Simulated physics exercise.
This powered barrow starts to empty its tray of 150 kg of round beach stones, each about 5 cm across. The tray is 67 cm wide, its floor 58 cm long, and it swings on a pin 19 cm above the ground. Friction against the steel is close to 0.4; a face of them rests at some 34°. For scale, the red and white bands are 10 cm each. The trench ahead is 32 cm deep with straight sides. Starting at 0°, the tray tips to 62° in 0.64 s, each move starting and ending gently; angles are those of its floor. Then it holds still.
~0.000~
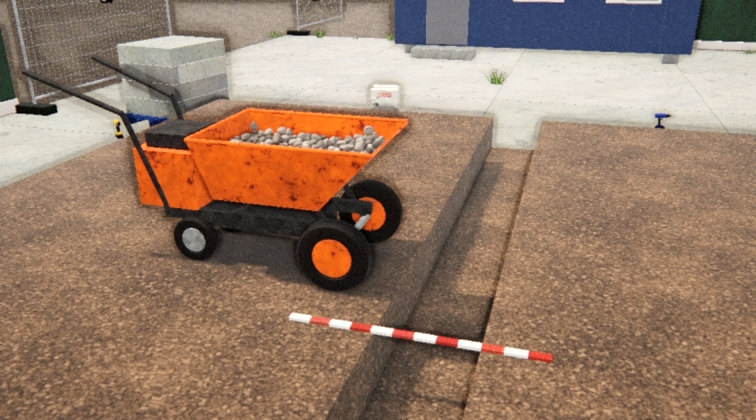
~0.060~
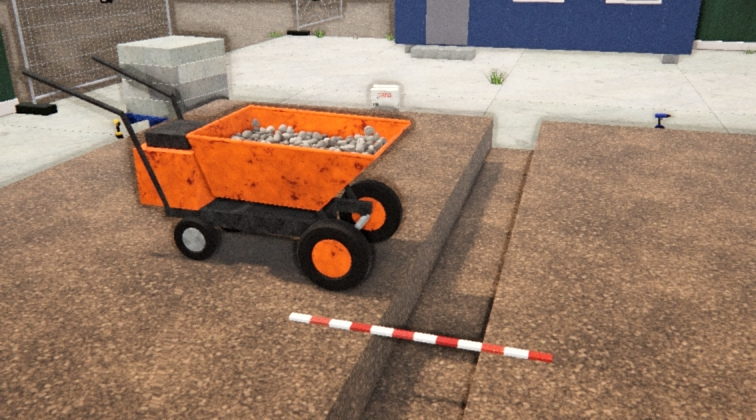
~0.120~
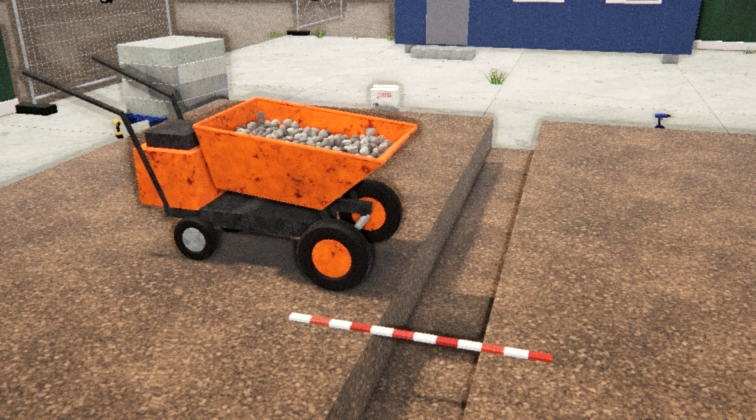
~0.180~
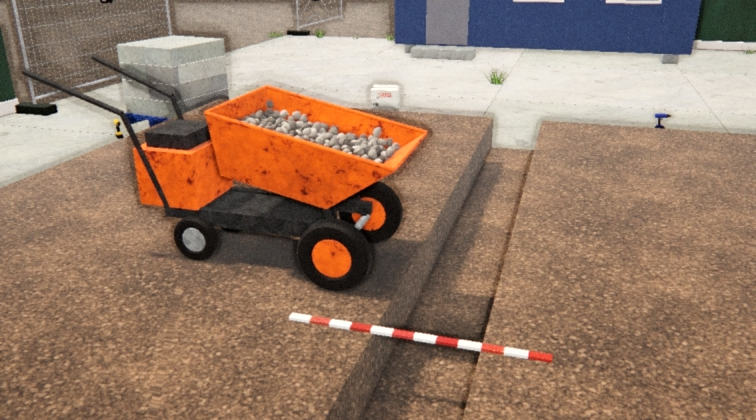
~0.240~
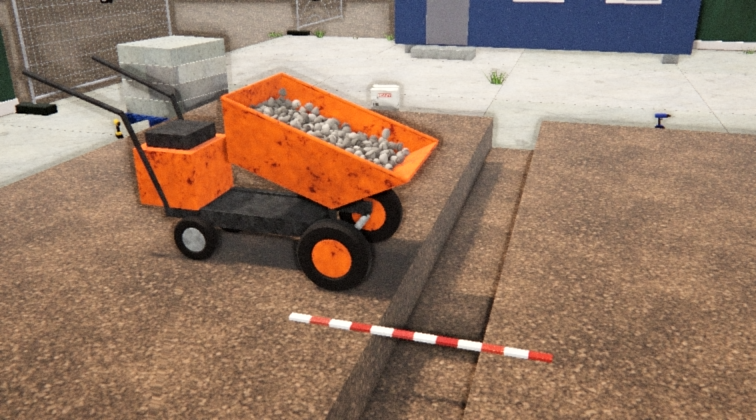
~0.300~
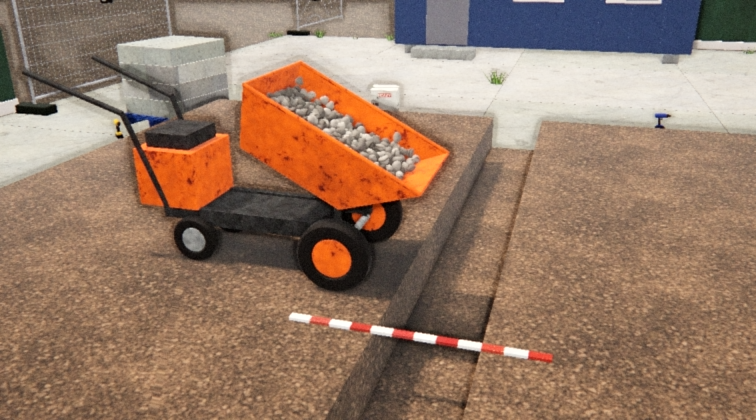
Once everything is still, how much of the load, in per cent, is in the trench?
About 41 per cent.
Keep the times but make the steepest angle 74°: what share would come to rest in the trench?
In that case some 40 per cent.
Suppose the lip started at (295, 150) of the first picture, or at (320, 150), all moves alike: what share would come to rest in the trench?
Near 100 per cent from the first place, 85 from the second.
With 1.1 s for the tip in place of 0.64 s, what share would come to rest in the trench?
It would be near 50 per cent.
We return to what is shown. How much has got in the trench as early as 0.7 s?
About 10 per cent by then.
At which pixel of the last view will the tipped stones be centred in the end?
Around (527, 284).
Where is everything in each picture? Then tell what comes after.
In the first picture, the tray is at 0°, its lip at (371, 156); the top of the load is at (319, 138).
In the second picture, lip at (375, 158), floor tilted 2°, highest stones at (294, 135); the stones move at 0.4 m/s on average.
In the third picture, the tray is at 6°, its lip at (383, 162); the top of the load is at (267, 128); the stones move at 0.8 m/s on average.
In the fourth picture, the tray is at 12°, its lip at (394, 170); the top of the load is at (262, 117); the stones move at 1.1 m/s on average.
In the fifth picture, the tray is at 20°, its lip at (408, 181); the top of the load is at (274, 105); the stones move at 1.3 m/s on average.
In the sixth picture, lip at (420, 195), floor tilted 28°, highest stones at (289, 93); the stones move at 1.4 m/s on average.
After 0.5 s the floor is at 52°; 100 % in the tray; the foremost stones are at (433, 208).
After 0.7 s the floor is at 62°; 88 % in the tray, 11 % in the trench, 2 % past the trench; the foremost stones are at (504, 273).
After 1.1 s the floor is at 62°; 29 % in the tray, 16 % in the trench, 55 % past the trench; the foremost stones are at (652, 299).
After 3.0 s the floor is at 62°; 0 % in the tray, 41 % in the trench, 59 % past the trench; the foremost stones are past the picture's edge.
